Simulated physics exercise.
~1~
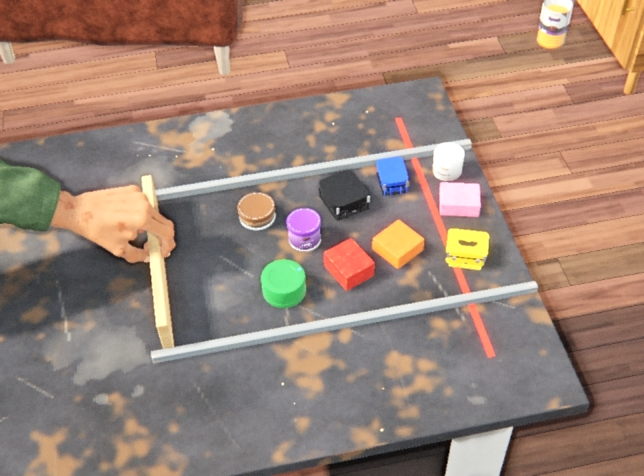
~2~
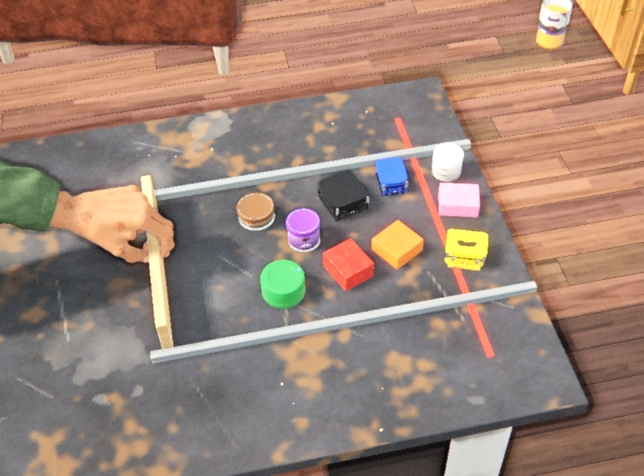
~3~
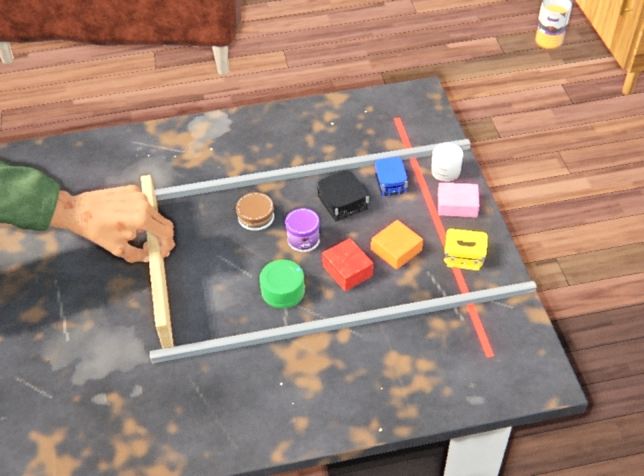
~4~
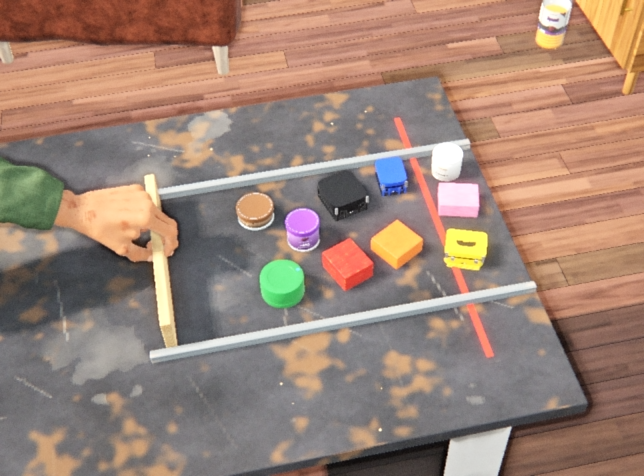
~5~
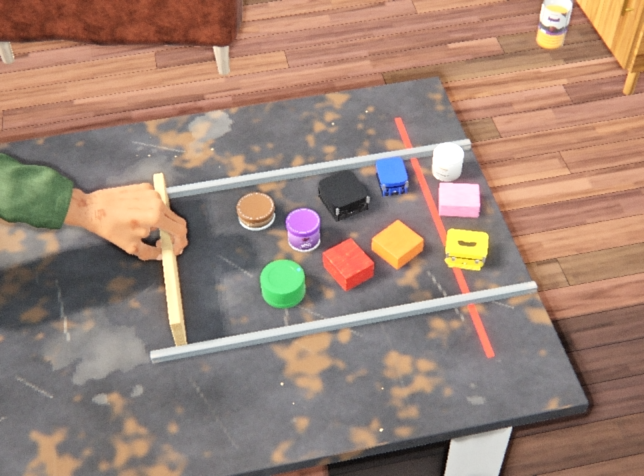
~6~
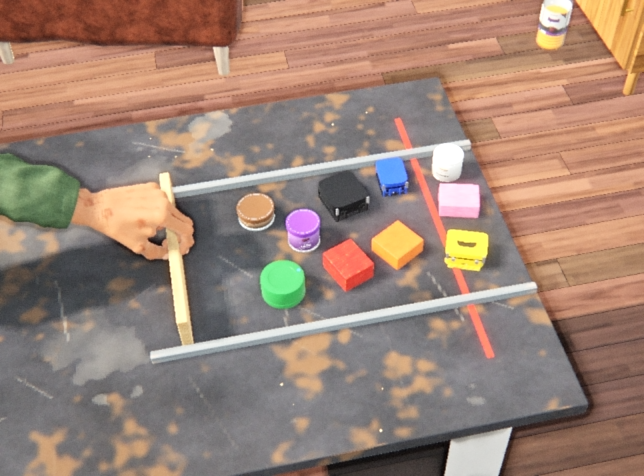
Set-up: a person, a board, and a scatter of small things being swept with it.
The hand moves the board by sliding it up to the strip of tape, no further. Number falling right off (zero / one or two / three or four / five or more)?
Three or four.
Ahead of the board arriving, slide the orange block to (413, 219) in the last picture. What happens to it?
Here the orange block stays aboard.
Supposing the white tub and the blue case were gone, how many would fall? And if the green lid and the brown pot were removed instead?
Falls come to 1 the first time and 1 the other time.
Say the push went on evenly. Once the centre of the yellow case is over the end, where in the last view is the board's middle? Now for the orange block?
Roughly (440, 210); for the second one, roughly (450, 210).
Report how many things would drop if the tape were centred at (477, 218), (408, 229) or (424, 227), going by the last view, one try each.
Going through each try, you'd get 7, 1 and 3.
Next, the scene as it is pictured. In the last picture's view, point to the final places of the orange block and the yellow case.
Looks like one lands around (489, 203), and the other around (518, 247).
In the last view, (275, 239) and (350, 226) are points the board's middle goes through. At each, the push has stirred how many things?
The number moved is 2 and then 7.
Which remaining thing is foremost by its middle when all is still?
It would be the yellow case.
Soon after, none off yet; white tub at rest near (448, 163); pink block at rest near (459, 200); yellow case at rest near (466, 250).
Then, none off yet; white tub moving near (453, 161); pink block at rest near (460, 199); yellow case at rest near (467, 251).
At rest, the number that fall off is three or four; fallen, blue case, pink block and white tub.
